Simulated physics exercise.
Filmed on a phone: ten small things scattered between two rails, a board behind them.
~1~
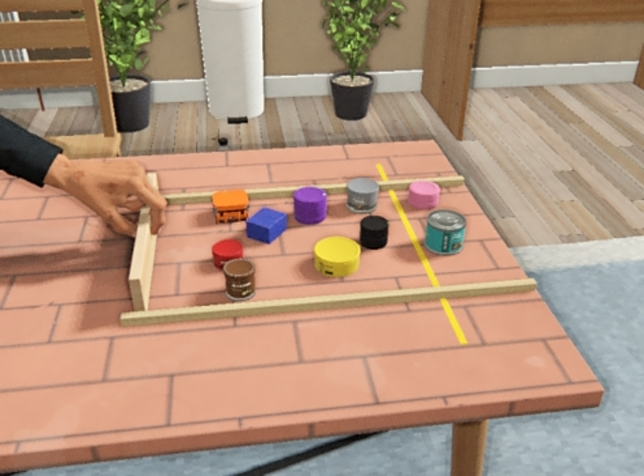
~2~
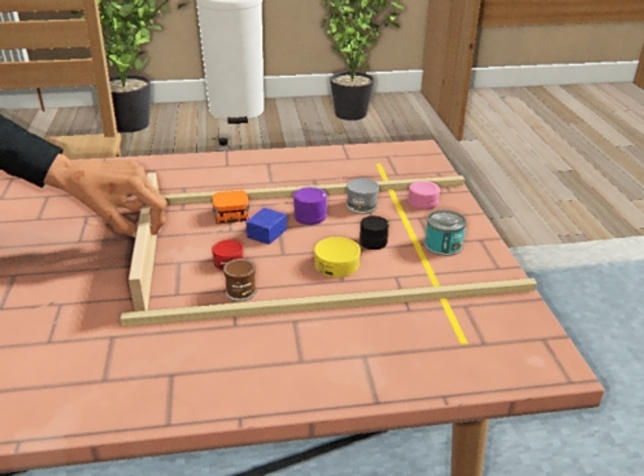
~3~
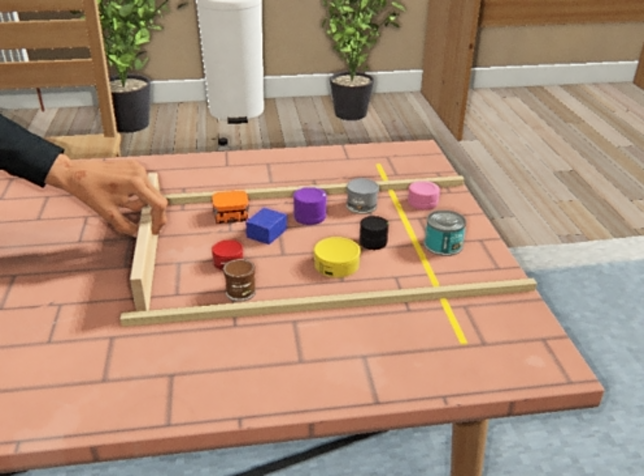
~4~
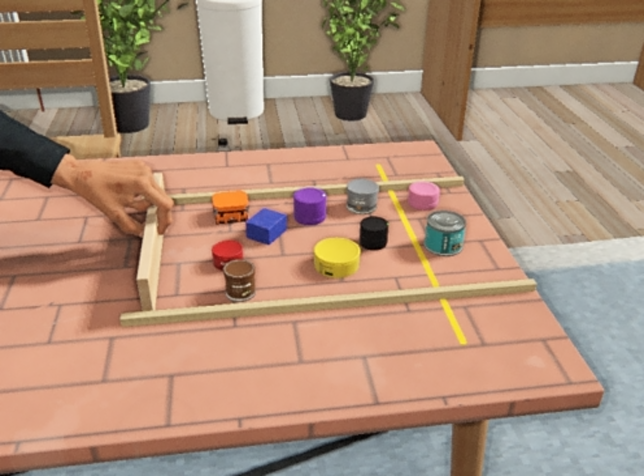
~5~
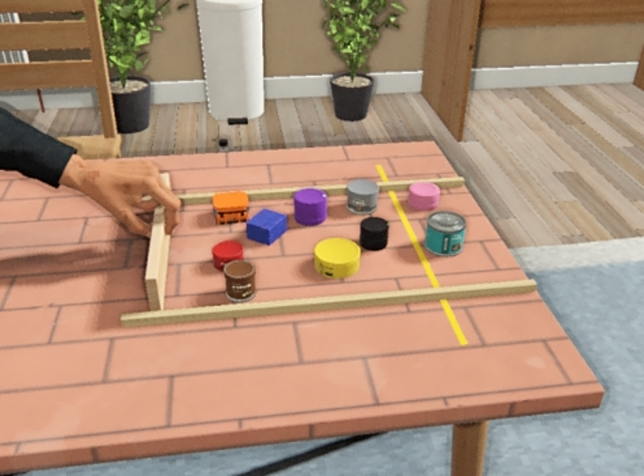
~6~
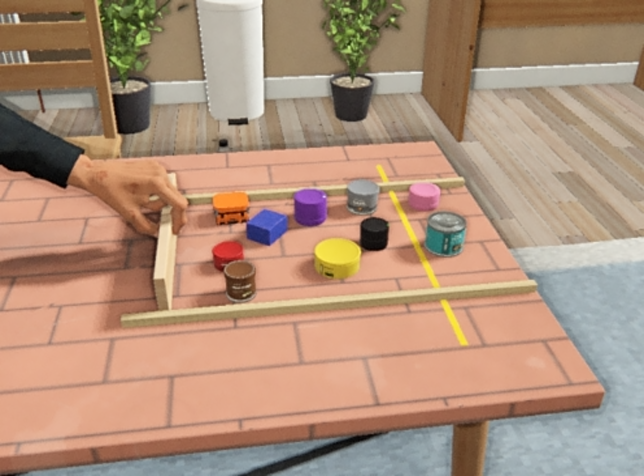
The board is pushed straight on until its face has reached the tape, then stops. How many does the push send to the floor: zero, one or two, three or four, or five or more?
The number that fall off is zero.
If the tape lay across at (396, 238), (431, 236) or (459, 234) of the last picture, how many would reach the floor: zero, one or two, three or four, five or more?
In that order: None at all; one to two; either three or four.
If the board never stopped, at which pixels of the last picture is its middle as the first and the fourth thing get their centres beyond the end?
Its middle is around (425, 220) and later (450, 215).
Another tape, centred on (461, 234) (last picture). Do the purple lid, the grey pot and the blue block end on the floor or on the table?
The purple lid tumbles off; the grey pot drops off; the blue block is kept.
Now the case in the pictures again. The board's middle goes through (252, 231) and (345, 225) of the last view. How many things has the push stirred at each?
At the one place 4, at the other 8.
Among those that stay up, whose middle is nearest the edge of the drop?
The pink lid.
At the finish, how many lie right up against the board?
The number is 5.
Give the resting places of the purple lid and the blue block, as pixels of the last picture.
The purple lid stops around (446, 205); the blue block around (418, 212).
Soon after, none off yet; pink lid at rest near (424, 197); turquoise tin at rest near (445, 234); grey pot at rest near (363, 197).
Then, none off yet; pink lid at rest near (424, 197); turquoise tin at rest near (445, 234); grey pot moved about its own width near (385, 191).
At rest, the number that fall off is zero.
